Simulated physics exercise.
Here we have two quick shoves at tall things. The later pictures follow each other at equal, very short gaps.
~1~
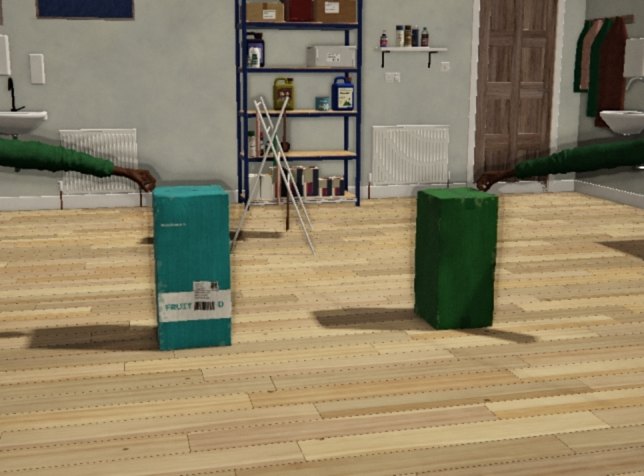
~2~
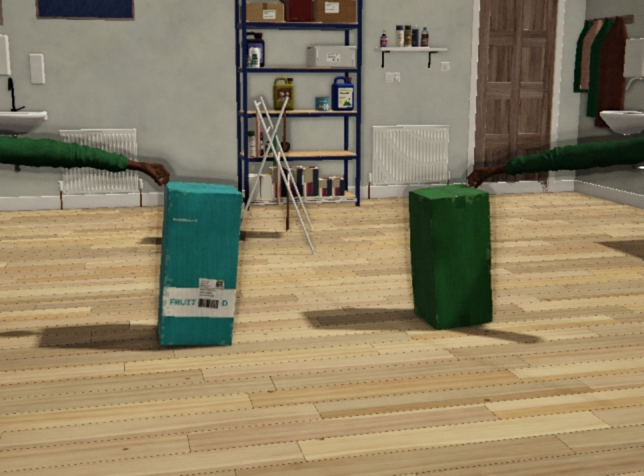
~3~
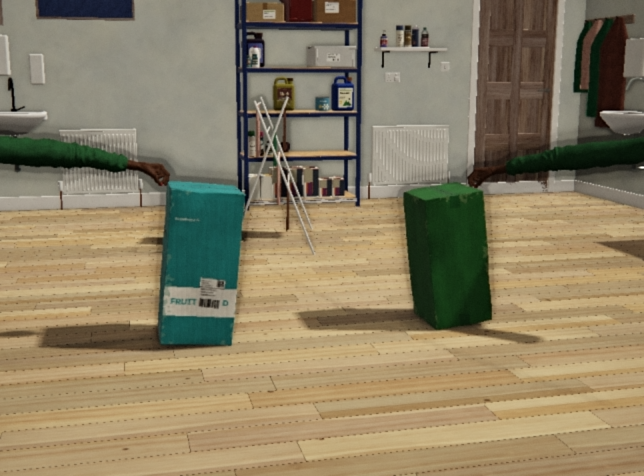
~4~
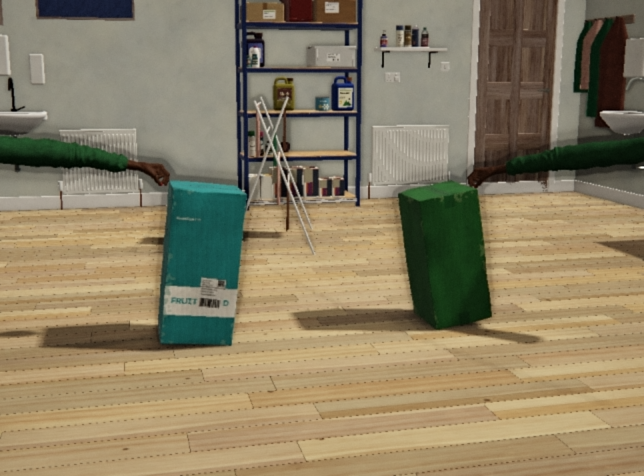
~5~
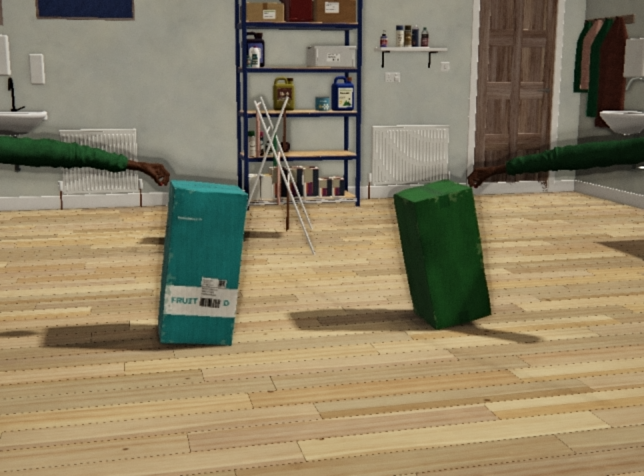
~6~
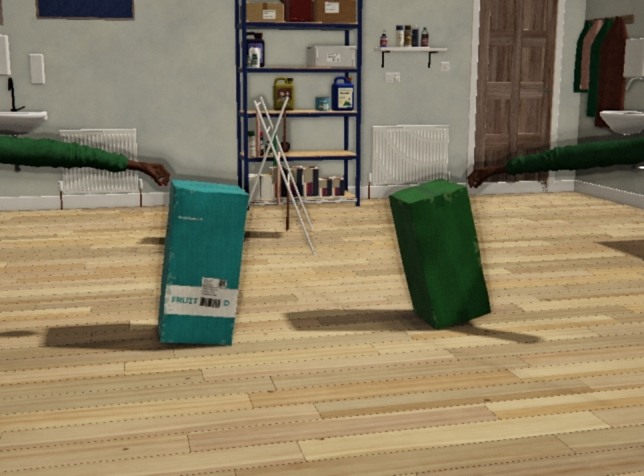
Two tall parcels, one turquoise and one green, leaned slightly inward as green-sleeved arms pushed their tops from either side; the turquoise one barely tilted further while the green one kept leaning left.
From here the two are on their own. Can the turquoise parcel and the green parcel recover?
As it turns out, the turquoise parcel settles on its feet, the green parcel topples.
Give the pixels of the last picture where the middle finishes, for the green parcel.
Its middle is close to (362, 297).
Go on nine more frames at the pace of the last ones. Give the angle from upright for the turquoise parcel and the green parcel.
Roughly 2° and 30°.
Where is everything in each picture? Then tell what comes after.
In the first picture, turquoise parcel (191, 266) upright; green parcel (454, 257) upright.
In the second picture, turquoise parcel (198, 263) 5° off upright; green parcel (450, 255) 4° off upright.
In the third picture, turquoise parcel (199, 262) 6° off upright; green parcel (447, 255) 7° off upright.
In the fourth picture, turquoise parcel (200, 262) 6° off upright; green parcel (444, 254) 9° off upright.
In the fifth picture, turquoise parcel (201, 262) 7° off upright; green parcel (442, 253) 12° off upright.
In the sixth picture, turquoise parcel (201, 262) 7° off upright; green parcel (439, 253) 14° off upright.
Then, 0.26 s later than the last frame, turquoise parcel upright near (189, 265); green parcel 39° off upright near (409, 255).
When it is over, the turquoise parcel rocks back upright, near (191, 266); the green parcel falls over, near (362, 297).
